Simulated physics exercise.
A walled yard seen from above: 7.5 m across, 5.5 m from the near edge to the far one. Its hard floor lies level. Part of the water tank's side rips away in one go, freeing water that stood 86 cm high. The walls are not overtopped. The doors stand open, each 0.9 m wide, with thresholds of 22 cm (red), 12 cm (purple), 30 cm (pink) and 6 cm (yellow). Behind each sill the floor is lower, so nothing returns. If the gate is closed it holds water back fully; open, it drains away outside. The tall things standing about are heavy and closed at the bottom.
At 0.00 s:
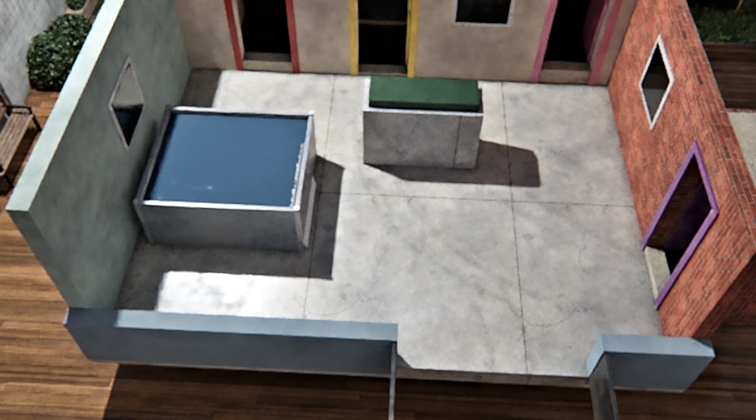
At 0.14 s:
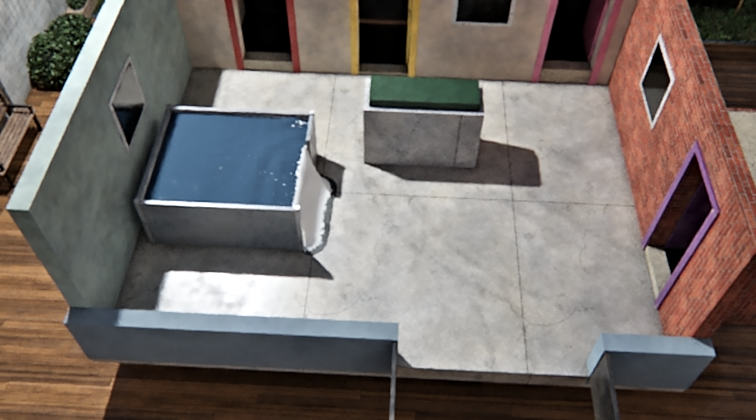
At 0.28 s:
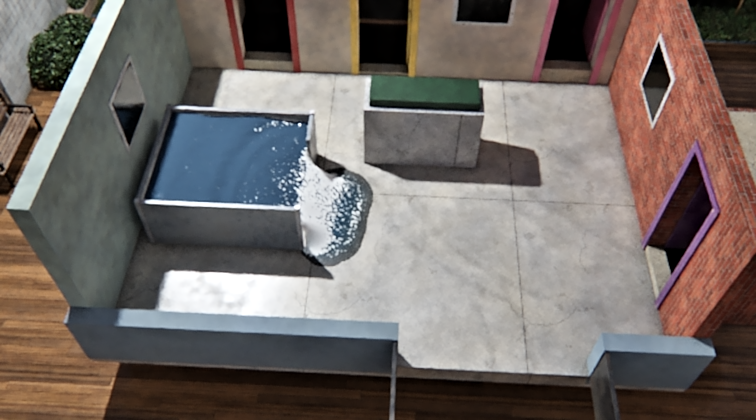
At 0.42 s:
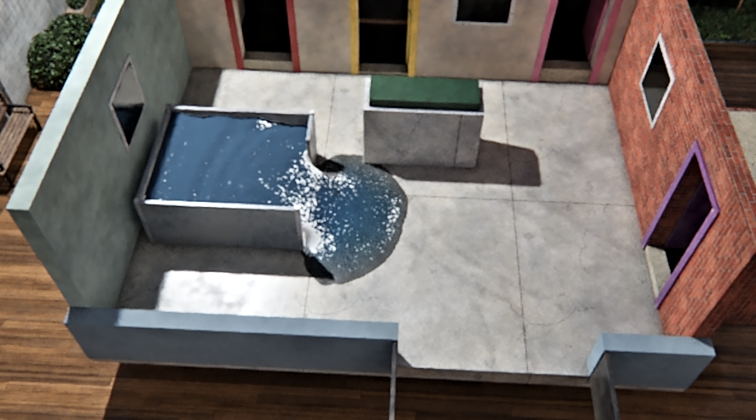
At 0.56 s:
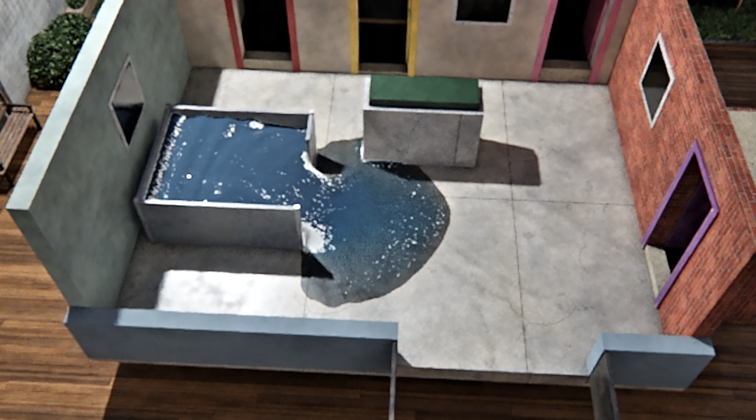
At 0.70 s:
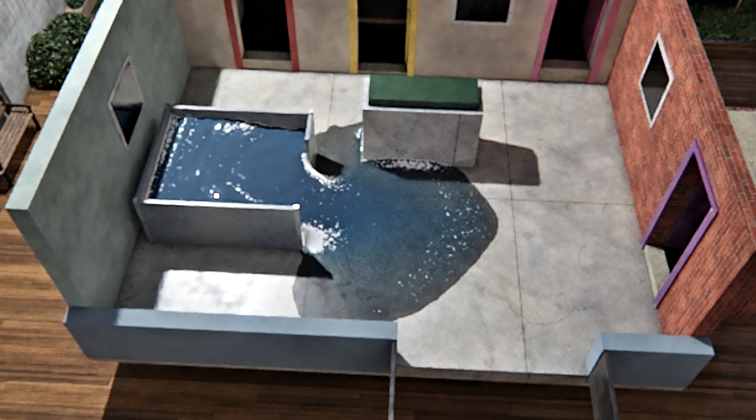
Water bursts through the tank's right side and spreads in a widening pool across the yard floor.
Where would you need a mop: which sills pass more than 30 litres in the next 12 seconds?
Within that time: At the red door it stays under the limit; at the purple door it exceeds the limit; at the pink door it keeps below the limit; at the yellow door it does not reach the limit.
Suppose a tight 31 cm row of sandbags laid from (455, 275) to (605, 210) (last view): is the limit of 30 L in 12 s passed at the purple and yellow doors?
Against that limit: Purple not over, yellow not over.
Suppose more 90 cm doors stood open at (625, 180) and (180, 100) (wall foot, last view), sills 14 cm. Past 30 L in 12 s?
In that order: Above, below.
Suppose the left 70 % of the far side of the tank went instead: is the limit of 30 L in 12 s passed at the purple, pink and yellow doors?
Against that limit: Purple not over, pink not over, yellow above.
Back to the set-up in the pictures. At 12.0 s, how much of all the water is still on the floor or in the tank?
About 62 per cent.
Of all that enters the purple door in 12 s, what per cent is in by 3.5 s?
About 80 per cent.
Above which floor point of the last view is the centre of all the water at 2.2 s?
Around (371, 215).
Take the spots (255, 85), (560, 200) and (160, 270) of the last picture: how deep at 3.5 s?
Roughly 0, 6 and 0 cm, in turn.
After 1.4 s water covers 45 % of the floor and is deepest (45 cm) near (310, 225); red door not reached, purple door 13 cm at the sill, 0 L in, pink door not reached, yellow door not reached.
After 2.2 s water covers 50 % of the floor and is deepest (42 cm) near (648, 361); red door not reached, purple door 28 cm at the sill, 48 L in, pink door not reached, yellow door 3 cm at the sill, 0 L in.
After 3.5 s water covers 55 % of the floor and is deepest (28 cm) near (661, 362); red door not reached, purple door 24 cm at the sill, 144 L in, pink door 20 cm at the sill, 0 L in, yellow door 1 cm at the sill, 0 L in.
After 7.0 s water covers 80 % of the floor and is deepest (18 cm) near (592, 91); red door 3 cm at the sill, 0 L in, purple door 10 cm at the sill, 178 L in, pink door 15 cm at the sill, 0 L in, yellow door 4 cm at the sill, 0 L in.
After 12.0 s water covers 95 % of the floor and is deepest (12 cm) near (192, 68); red door 9 cm at the sill, 0 L in, purple door 7 cm at the sill, 178 L in, pink door 7 cm at the sill, 0 L in, yellow door 5 cm at the sill, 0 L in.
